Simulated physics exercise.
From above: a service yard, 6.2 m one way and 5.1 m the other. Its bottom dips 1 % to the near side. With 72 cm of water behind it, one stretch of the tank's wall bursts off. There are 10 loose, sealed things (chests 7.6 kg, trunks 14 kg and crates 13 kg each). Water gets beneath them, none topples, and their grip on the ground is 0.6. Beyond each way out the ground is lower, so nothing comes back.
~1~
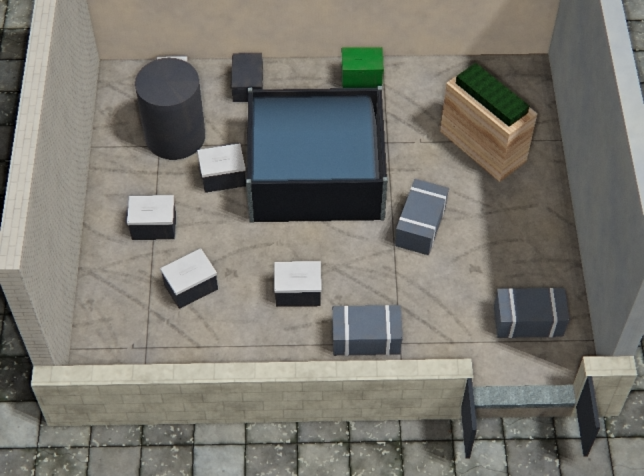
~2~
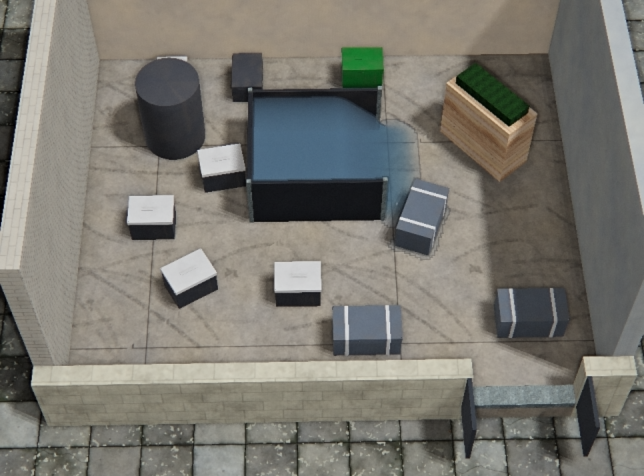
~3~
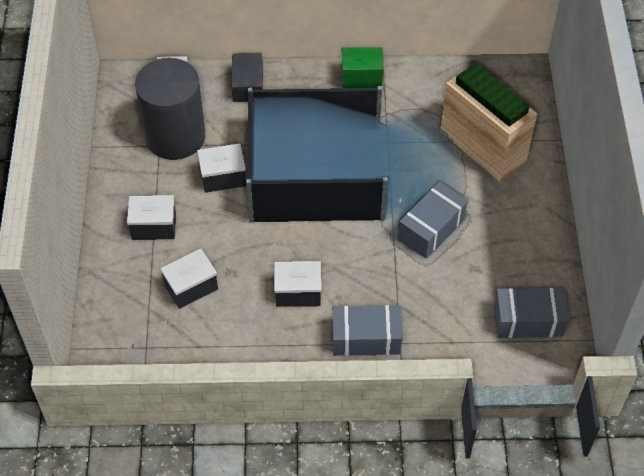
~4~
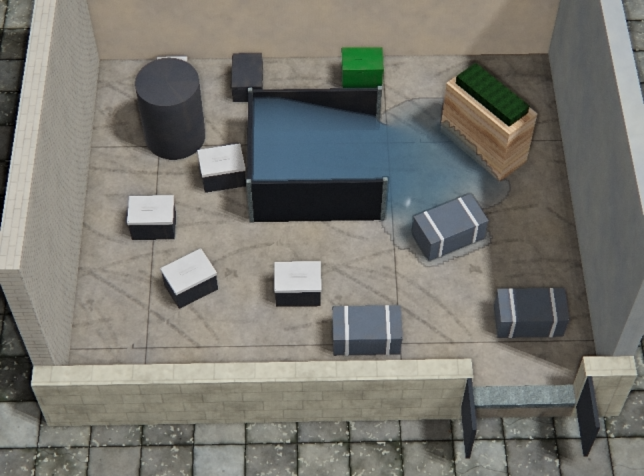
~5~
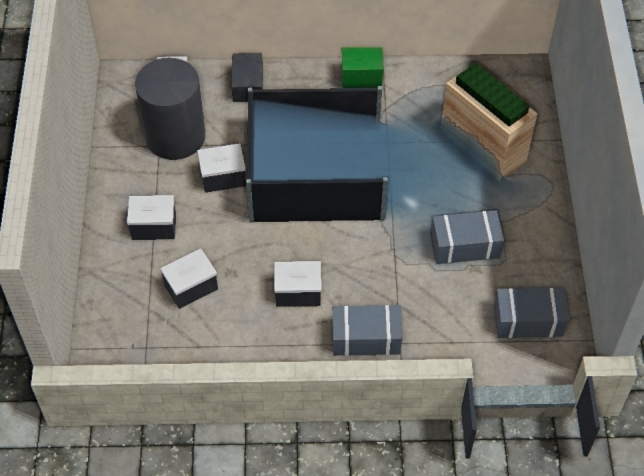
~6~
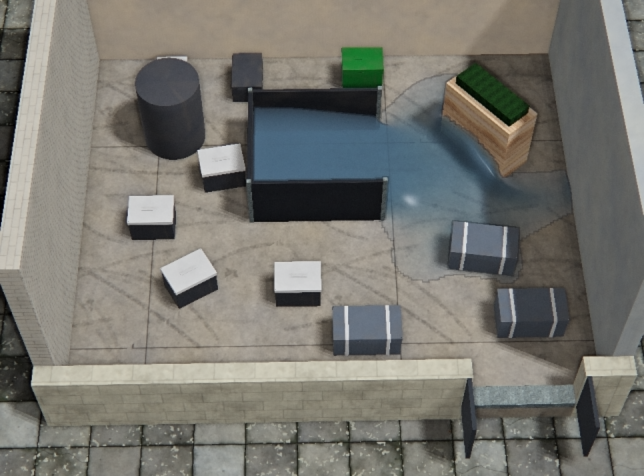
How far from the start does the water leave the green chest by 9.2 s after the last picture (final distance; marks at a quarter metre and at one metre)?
Green chest travels far.
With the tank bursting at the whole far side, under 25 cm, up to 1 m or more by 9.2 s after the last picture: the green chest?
Then the green chest travels far.
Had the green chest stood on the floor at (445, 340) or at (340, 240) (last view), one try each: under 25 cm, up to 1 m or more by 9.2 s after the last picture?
In turn: It travels far; it holds its place.
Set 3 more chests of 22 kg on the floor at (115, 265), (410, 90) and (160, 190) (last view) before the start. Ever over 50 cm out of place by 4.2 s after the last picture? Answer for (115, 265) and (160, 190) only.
In turn: Under, less.
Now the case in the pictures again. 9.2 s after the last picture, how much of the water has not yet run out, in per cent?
About 64 per cent.
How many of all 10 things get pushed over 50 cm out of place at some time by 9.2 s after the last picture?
That makes 4.
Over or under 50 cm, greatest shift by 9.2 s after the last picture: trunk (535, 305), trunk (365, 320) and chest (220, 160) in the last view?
In turn: More, more, under.
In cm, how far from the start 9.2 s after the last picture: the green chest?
Roughly 140 cm.
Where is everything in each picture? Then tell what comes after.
The green chest at (363, 58), on the bottom; water covers 2.1 m2; 0 of 10 have shifted, in the first picture.
The green chest at (363, 58) rests on the ground; 2.9 m2 under water; 0 of 10 have shifted, in the second picture.
The green chest at (363, 58) rests on the ground; water covers 3.8 m2; 1 of 10 have shifted, in the third picture.
The green chest at (363, 58), on the bottom; water covers 4.8 m2; 1 of 10 have shifted, in the fourth picture.
The green chest at (363, 58), on the bottom; water covers 5.8 m2; 1 of 10 have shifted, in the fifth picture.
The green chest at (363, 58), on the bottom; 6.9 m2 under water; 1 of 10 have shifted, in the sixth picture.
Then, 1.2 s after the last picture the green chest is near (363, 58), 0.0 m from its start, aground; 0 of 10 are out; 1 afloat.
Then, 3.8 s after the last picture the green chest is near (334, 84), 0.6 m from its start, aground; 0 of 10 are out; 2 afloat.
Then, 6.2 s after the last picture the green chest is near (275, 80), 1.2 m from its start, afloat; 0 of 10 are out; 3 afloat.
Then, 9.2 s after the last picture the green chest is near (258, 90), 1.5 m from its start, afloat; 0 of 10 are out; 3 afloat.
